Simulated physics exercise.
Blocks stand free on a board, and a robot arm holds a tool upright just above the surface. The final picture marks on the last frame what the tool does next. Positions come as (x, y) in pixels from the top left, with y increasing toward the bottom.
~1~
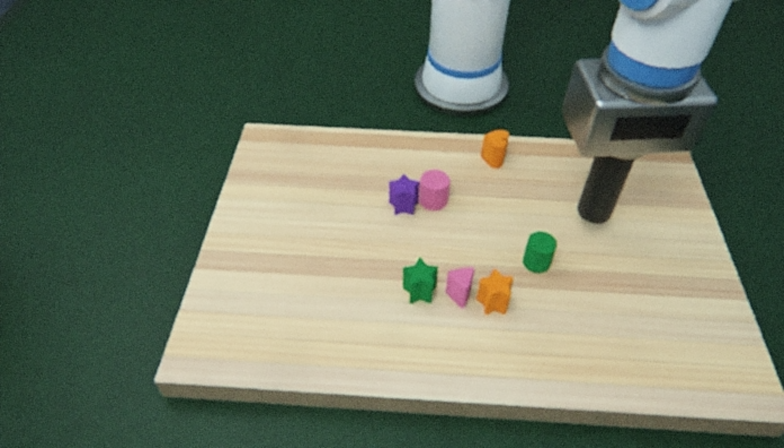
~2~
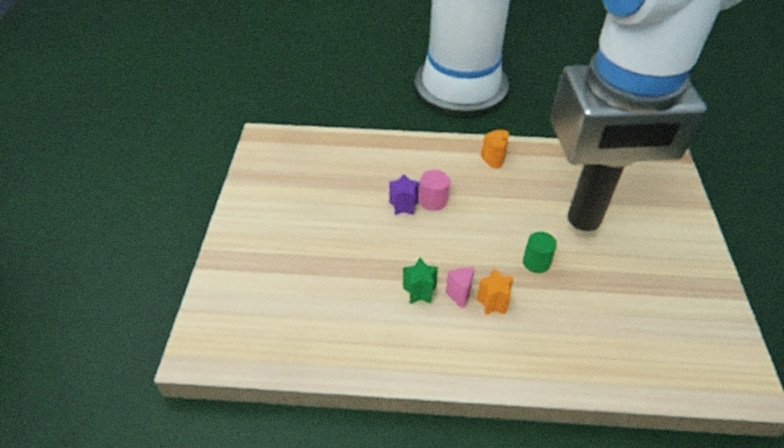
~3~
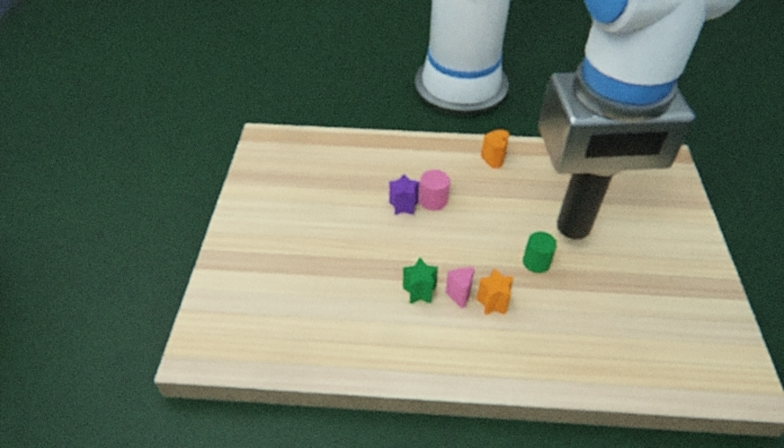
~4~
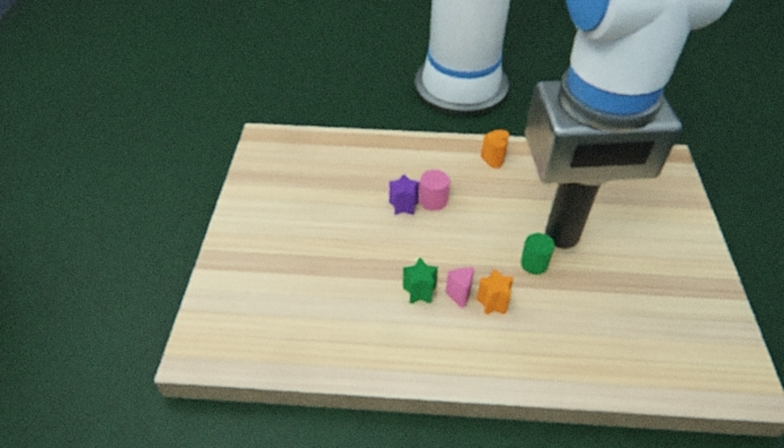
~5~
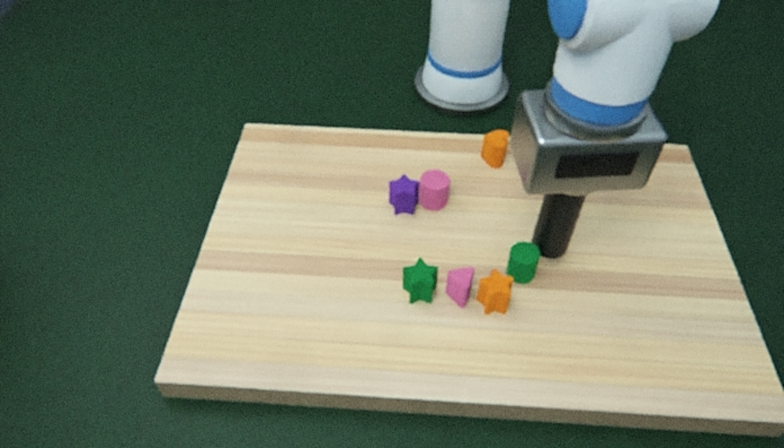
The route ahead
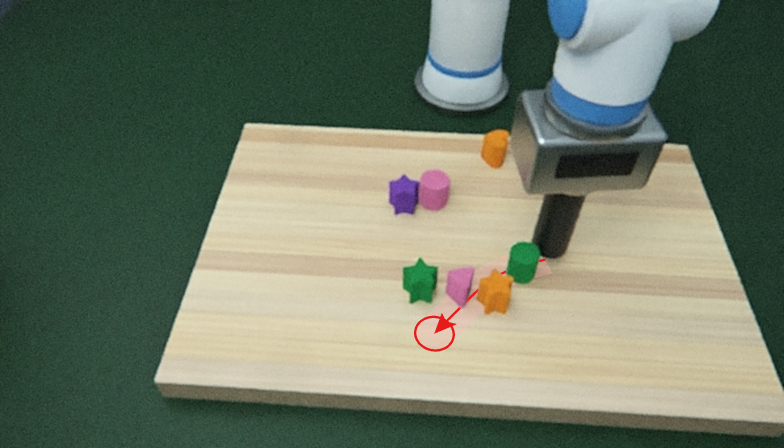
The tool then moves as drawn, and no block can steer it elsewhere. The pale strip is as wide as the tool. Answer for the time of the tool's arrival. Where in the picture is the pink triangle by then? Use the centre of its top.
It ends at (404, 303).
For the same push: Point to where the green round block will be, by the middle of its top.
It sits at (420, 341).
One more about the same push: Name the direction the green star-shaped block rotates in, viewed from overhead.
From overhead, clockwise.
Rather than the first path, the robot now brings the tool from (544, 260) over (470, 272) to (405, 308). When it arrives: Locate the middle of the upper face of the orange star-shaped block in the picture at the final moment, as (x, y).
I expect it at (486, 295).
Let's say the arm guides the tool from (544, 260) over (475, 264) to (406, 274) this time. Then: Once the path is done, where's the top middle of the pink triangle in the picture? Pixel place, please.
Expect it around (448, 291).
The drawn path runs from (544, 260) by way of (483, 286) to (434, 333).
On the path given first. One third of the way, tool at (504, 261); pink triangle at (459, 277); orange star-shaped block at (487, 295), turned 35° anticlockwise; green round block at (484, 272).
Two thirds of the way, tool at (469, 288); green star-shaped block at (413, 274), turned 45° clockwise; pink triangle at (429, 293), turned 15° clockwise; orange star-shaped block at (478, 316), turned 95° anticlockwise; green round block at (451, 304).
At the end, tool at (436, 321); green star-shaped block at (409, 276), turned 70° clockwise; pink triangle at (404, 303), turned 85° clockwise; orange star-shaped block at (471, 326), turned 165° anticlockwise; green round block at (420, 341).
